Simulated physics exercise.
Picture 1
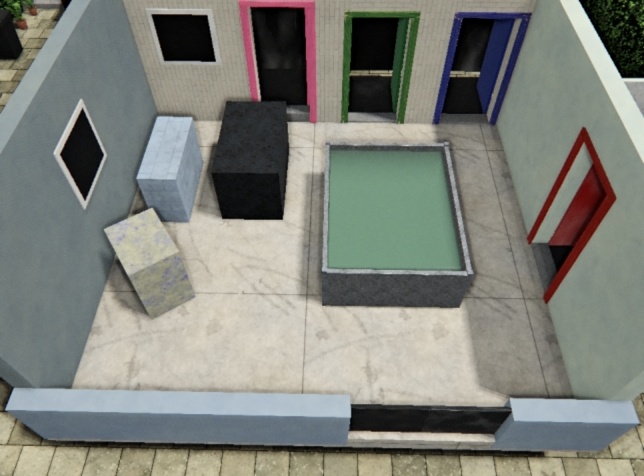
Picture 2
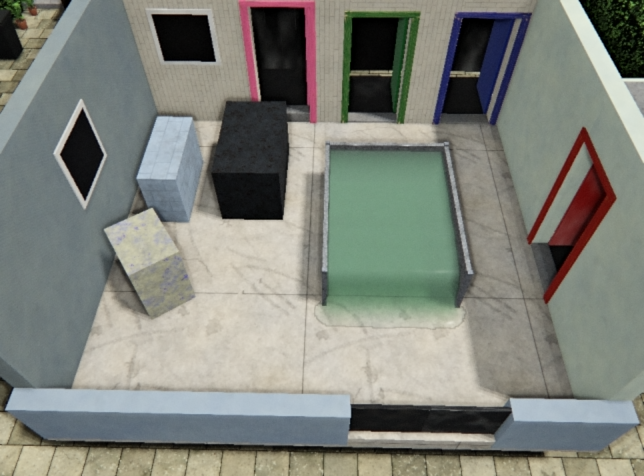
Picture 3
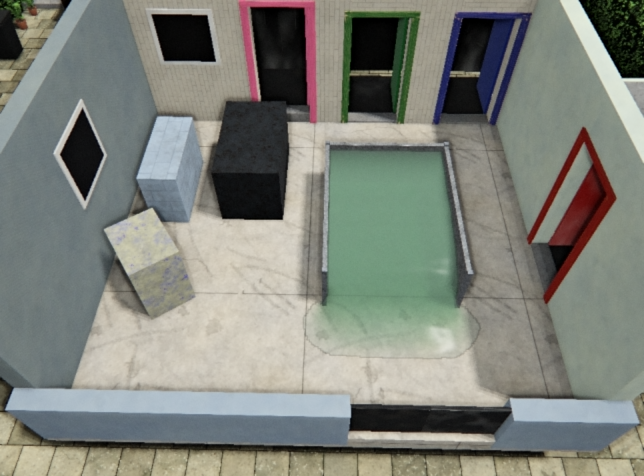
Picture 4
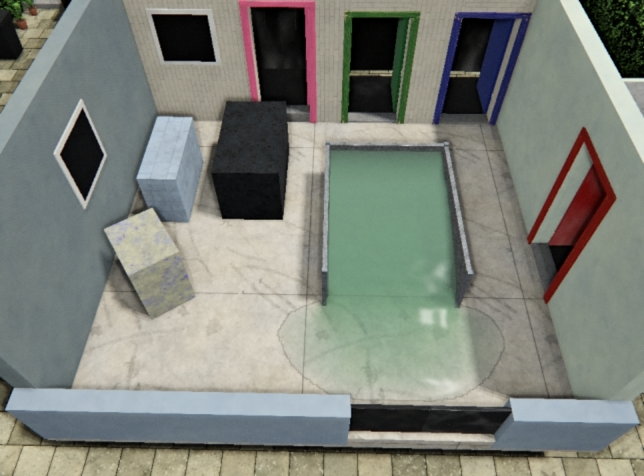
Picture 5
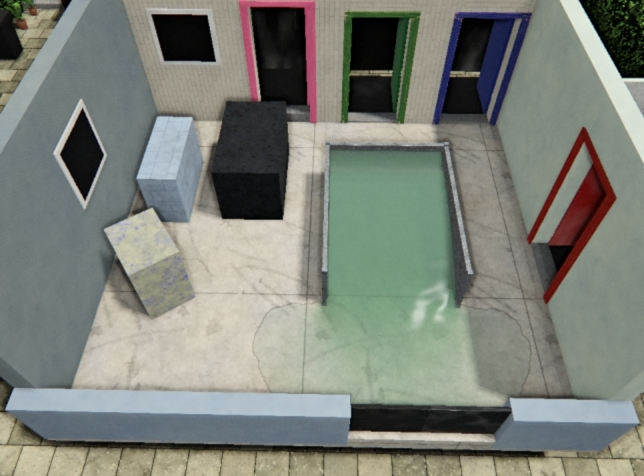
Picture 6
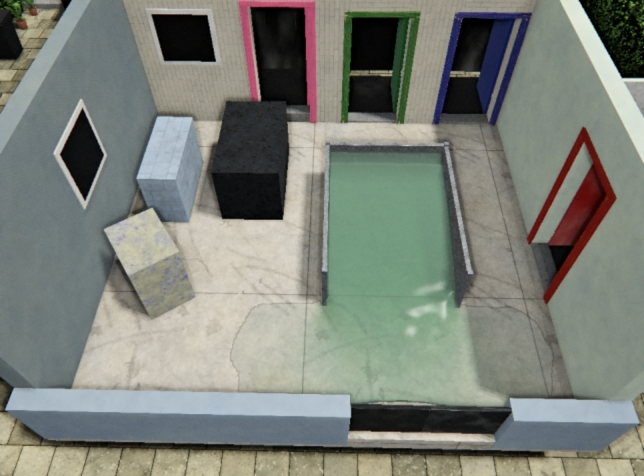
Green water in a grey tank pouring out as its near side gives way, spreading across the pale floor of a walled yard.
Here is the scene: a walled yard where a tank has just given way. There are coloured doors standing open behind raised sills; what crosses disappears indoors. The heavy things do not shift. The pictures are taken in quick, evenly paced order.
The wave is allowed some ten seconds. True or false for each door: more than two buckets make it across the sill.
Blue door: True; pink door: False; green door: True; red door: True.
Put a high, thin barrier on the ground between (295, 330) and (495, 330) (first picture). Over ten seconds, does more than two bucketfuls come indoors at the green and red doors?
The green door falls short, while the red door exceeds the limit.
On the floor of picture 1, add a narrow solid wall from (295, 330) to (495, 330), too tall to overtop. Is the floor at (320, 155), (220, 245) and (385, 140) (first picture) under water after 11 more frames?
Log, spots one to three: Spared; swamped; spared.
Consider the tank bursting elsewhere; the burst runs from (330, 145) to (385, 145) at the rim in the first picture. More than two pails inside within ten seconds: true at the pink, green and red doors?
Pink door exceeds the limit, green door exceeds the limit, red door stays within the limit.
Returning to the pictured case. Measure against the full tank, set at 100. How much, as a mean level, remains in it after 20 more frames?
Estimate: Close to 20 %.
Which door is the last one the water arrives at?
That would be the pink-painted one.
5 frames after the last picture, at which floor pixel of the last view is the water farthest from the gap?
Close to (110, 412), I think.
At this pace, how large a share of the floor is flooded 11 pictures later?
Close to 40 in a hundred, I think.
A moment on, water covers 25 % of the floor; the blue door not reached, the pink door not reached, the green door not reached, the red door not reached.
Next, water covers 40 % of the floor; the blue door not reached, the pink door not reached, the green door not reached, the red door wet at the sill, nothing in.
Then, water covers 70 % of the floor; the blue door under two buckets in, the pink door not reached, the green door not reached, the red door under two buckets in.
Later, water covers 95 % of the floor; the blue door far over two buckets in, the pink door wet at the sill, nothing in, the green door under two buckets in, the red door over two buckets in.
In the end, water covers 100 % of the floor; the blue door far over two buckets in, the pink door wet at the sill, nothing in, the green door over two buckets in, the red door over two buckets in.
